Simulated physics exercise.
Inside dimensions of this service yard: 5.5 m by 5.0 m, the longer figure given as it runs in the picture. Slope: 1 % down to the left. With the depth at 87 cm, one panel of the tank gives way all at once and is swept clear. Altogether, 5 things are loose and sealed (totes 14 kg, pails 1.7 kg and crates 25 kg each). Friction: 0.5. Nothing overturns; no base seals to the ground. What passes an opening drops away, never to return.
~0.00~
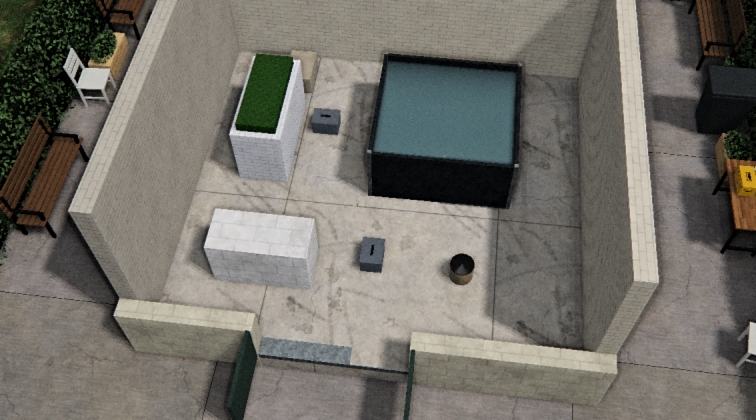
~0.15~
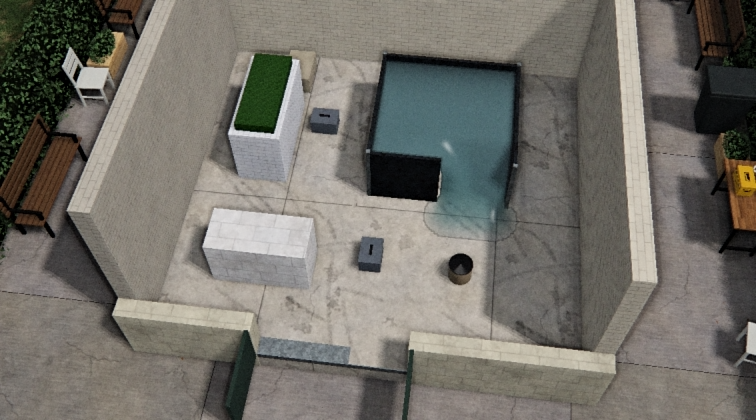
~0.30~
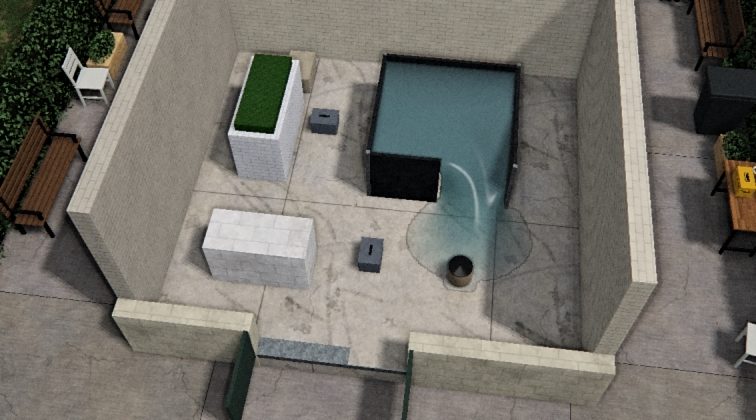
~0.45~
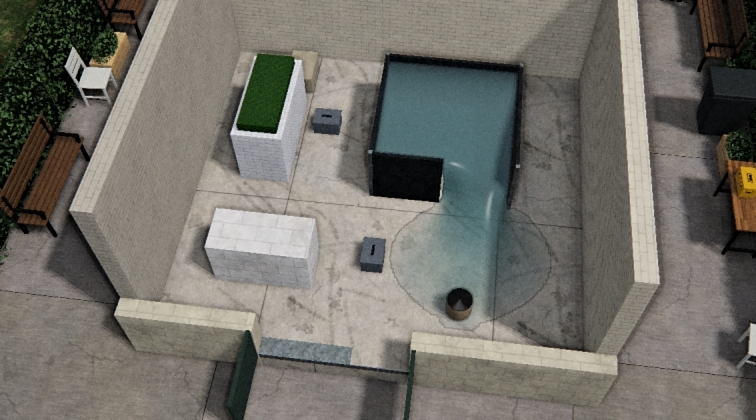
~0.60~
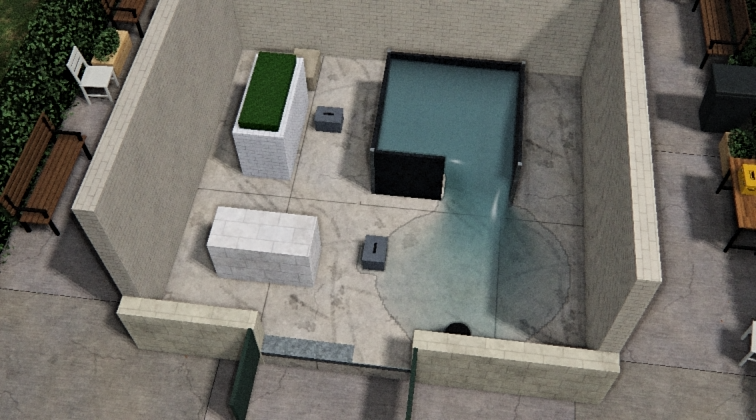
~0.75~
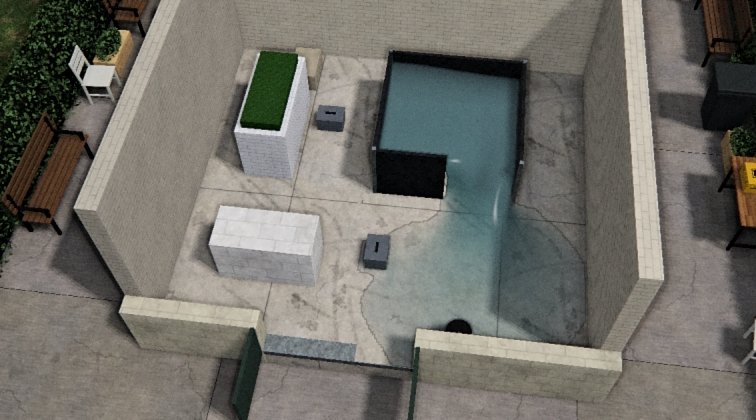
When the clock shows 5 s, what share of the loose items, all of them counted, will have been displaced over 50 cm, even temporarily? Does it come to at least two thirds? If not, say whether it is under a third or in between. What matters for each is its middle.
By the time shown, under one third will have gone that far.
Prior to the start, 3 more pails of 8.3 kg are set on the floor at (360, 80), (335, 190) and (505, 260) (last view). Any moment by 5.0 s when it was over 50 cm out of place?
Within it, within it, beyond it.
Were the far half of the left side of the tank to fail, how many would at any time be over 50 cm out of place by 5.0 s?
The answer would then be 4.
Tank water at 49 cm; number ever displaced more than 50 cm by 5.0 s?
You'd get 1 in that case.
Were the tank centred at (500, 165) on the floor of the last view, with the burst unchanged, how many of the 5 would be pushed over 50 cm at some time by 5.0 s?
Then 3.
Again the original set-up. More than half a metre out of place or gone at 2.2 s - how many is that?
My count gives 1.
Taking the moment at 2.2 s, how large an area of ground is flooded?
Some 11.0 m2 of it.
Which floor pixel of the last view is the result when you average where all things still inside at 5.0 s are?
Somewhere near (358, 130).
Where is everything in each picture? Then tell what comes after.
In the first picture, a pail at (463, 264), on the bottom; a tote at (372, 250) rests on the ground; 3.3 m2 under water; 0 of 5 have shifted.
In the second picture, a pail at (461, 264), on the bottom; a tote at (371, 250) rests on the ground; 4.0 m2 under water; 0 of 5 have shifted.
In the third picture, a pail at (461, 266) rests on the ground; a tote at (371, 250) rests on the ground; 5.0 m2 under water; 0 of 5 have shifted.
In the fourth picture, a pail at (460, 299) rests on the ground, 53 cm from its start; a tote at (373, 250) rests on the ground; 6.3 m2 under water; 1 of 5 have shifted.
In the fifth picture, a pail at (458, 334), on the bottom, 104 cm from its start; a tote at (375, 248), on the bottom; water covers 7.8 m2; 1 of 5 have shifted.
In the sixth picture, a pail at (459, 331), afloat, 104 cm from its start; a tote at (377, 247) rests on the ground; 8.9 m2 under water; 1 of 5 have shifted.
After 1.1 s 1 of 5 are over 50 cm from their spots; 1 afloat.
After 2.2 s 1 of 5 are over 50 cm from their spots; 0 afloat.
After 3.5 s 1 of 5 are over 50 cm from their spots; 0 afloat.
After 5.0 s 1 of 5 are over 50 cm from their spots, and 1 have been at some point; 0 afloat.
